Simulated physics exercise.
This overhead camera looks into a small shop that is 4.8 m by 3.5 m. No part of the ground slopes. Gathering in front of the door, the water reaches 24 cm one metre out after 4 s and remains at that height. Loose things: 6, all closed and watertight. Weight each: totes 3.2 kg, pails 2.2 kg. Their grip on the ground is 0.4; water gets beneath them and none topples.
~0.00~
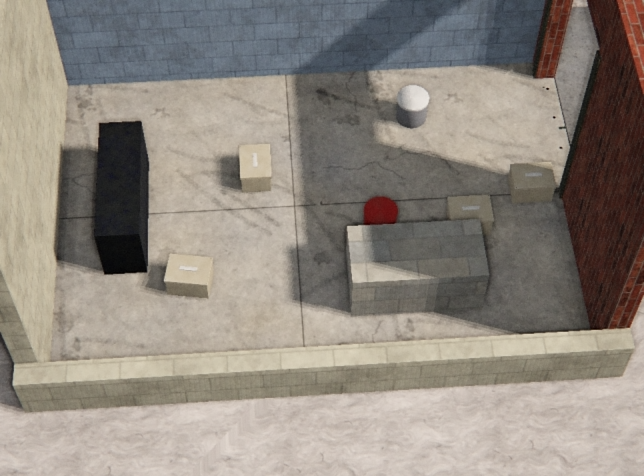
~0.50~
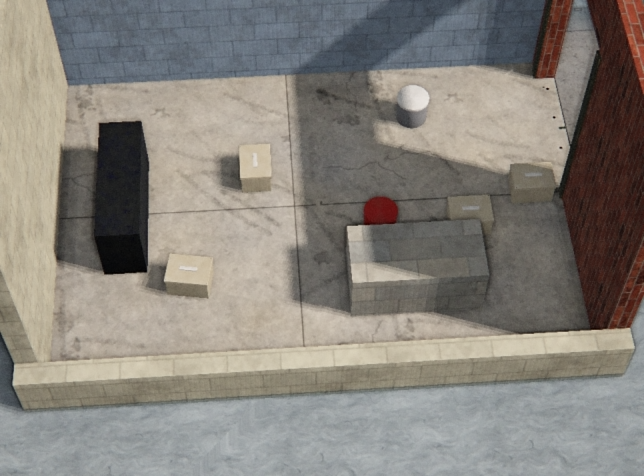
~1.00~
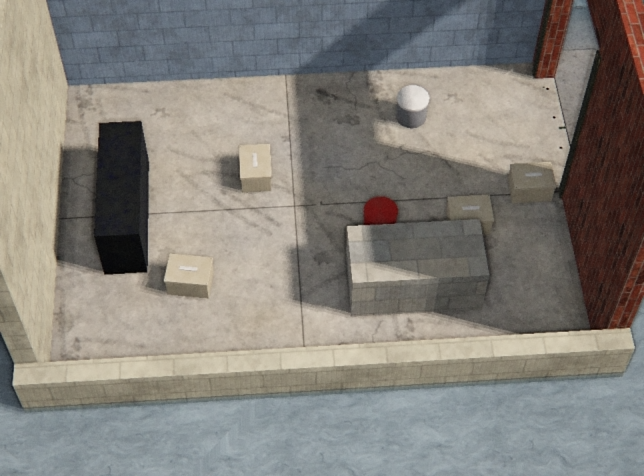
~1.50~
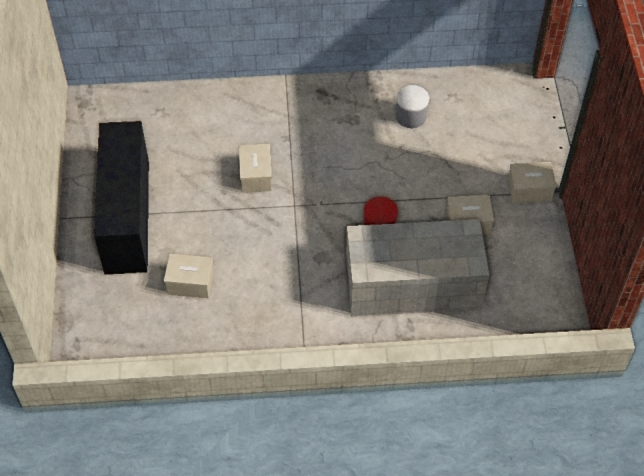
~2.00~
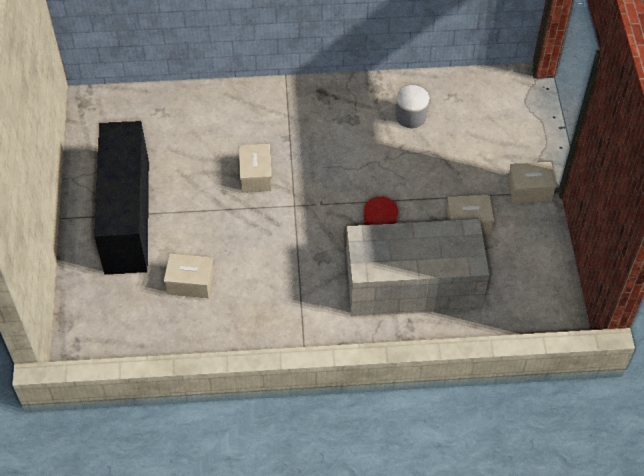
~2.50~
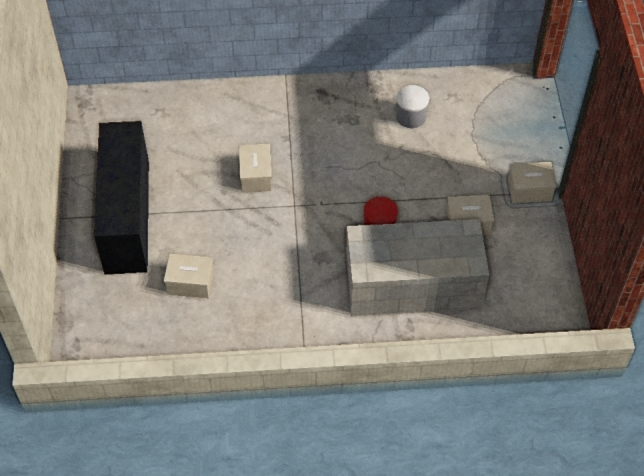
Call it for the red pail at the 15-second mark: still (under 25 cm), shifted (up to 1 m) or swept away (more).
Swept away.
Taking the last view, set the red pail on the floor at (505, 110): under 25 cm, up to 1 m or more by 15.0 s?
It goes a long way.
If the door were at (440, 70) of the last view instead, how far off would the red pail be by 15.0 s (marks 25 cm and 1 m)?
Note: Red pail displaced a long way.
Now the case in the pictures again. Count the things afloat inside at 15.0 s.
At that moment it comes to 6.
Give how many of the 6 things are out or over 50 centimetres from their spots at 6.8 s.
At that moment it comes to 5.
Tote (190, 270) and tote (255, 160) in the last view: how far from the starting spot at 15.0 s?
120 cm, 300 cm.
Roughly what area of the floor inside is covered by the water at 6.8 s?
I'd estimate close to 14 m2.
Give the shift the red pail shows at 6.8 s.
Shift: About 250 cm.
After 3.5 s the red pail is near (381, 210), 0.0 m from its start, aground; 0 afloat.
After 6.8 s the red pail is near (121, 320), 2.6 m from its start, afloat; 4 afloat.
After 11.0 s the red pail is near (189, 328), 2.2 m from its start, afloat; 5 afloat.
After 15.0 s the red pail is near (564, 289), 1.8 m from its start, afloat; 6 afloat.
